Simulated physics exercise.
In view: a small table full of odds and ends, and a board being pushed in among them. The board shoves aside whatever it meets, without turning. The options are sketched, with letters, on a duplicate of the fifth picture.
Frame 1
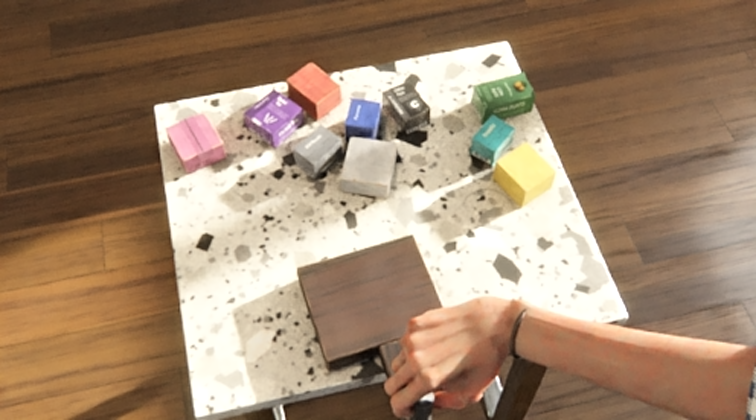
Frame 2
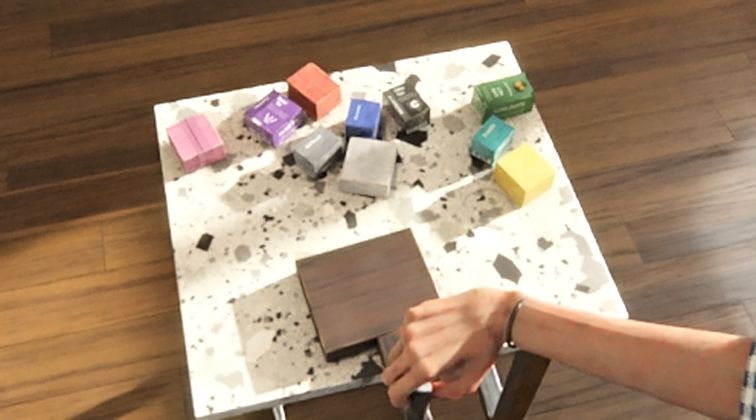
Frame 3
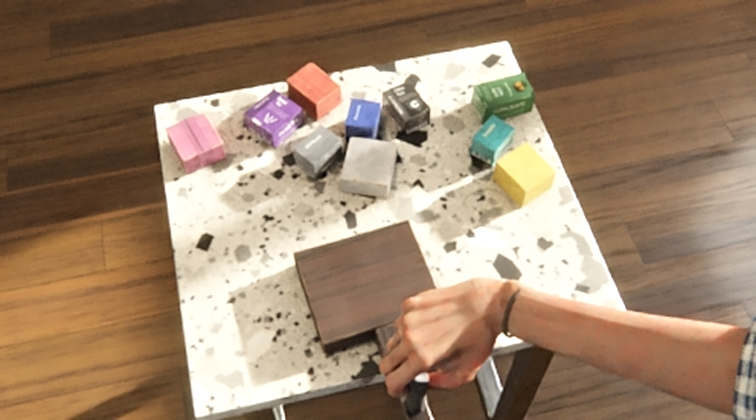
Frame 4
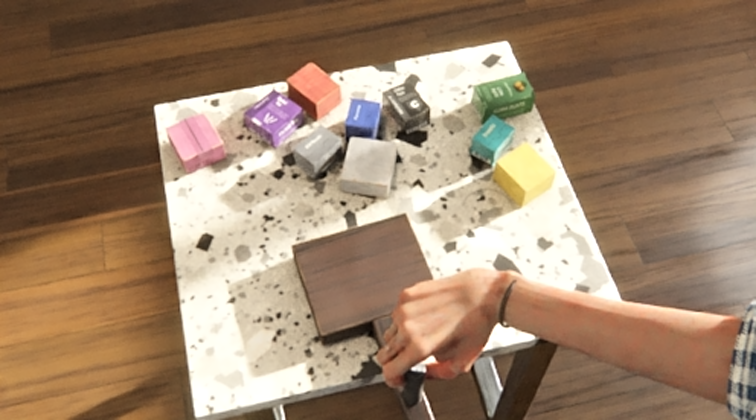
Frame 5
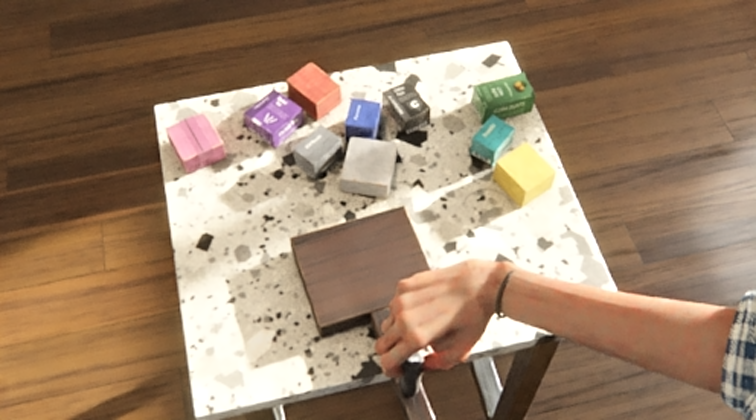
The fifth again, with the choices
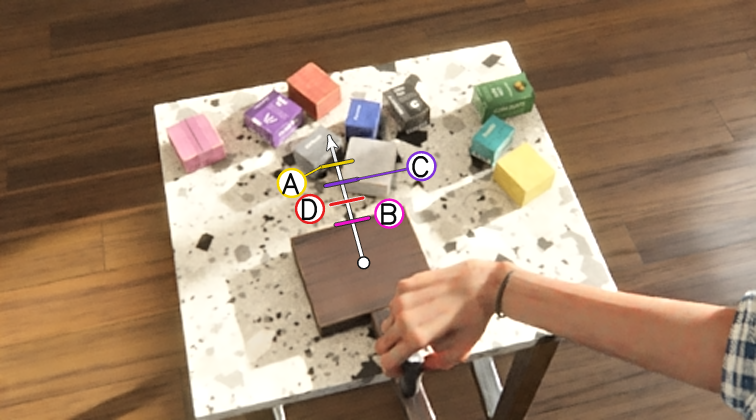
A dark wooden board crept a short way up the speckled table, pushed by a hand at its lower edge, while the colourful little boxes and blocks beyond it stayed where they were.
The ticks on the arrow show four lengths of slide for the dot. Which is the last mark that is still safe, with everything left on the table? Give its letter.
The farthest safe stop is A.
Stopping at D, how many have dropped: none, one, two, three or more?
In all, none.
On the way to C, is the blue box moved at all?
Yes.
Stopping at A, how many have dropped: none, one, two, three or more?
By then, none.
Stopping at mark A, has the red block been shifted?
Yes.
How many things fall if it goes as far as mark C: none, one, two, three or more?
By then, none.
On the marked copy, A at (337, 164); B at (353, 221); C at (341, 182); D at (347, 201); the arrow from (364, 263) to (329, 137); the white dot at (364, 263).
Taking A. A third of the way, board (354, 231); blue box (362, 117); white block (362, 154).
Two thirds of the way, board (343, 195); blue box (356, 89); white block (349, 125).
When it is over, board (337, 171); red block (299, 76); blue box (348, 70); nothing has fallen.
As for the rest, B is safe but short; C is safe but short; D is safe but short.
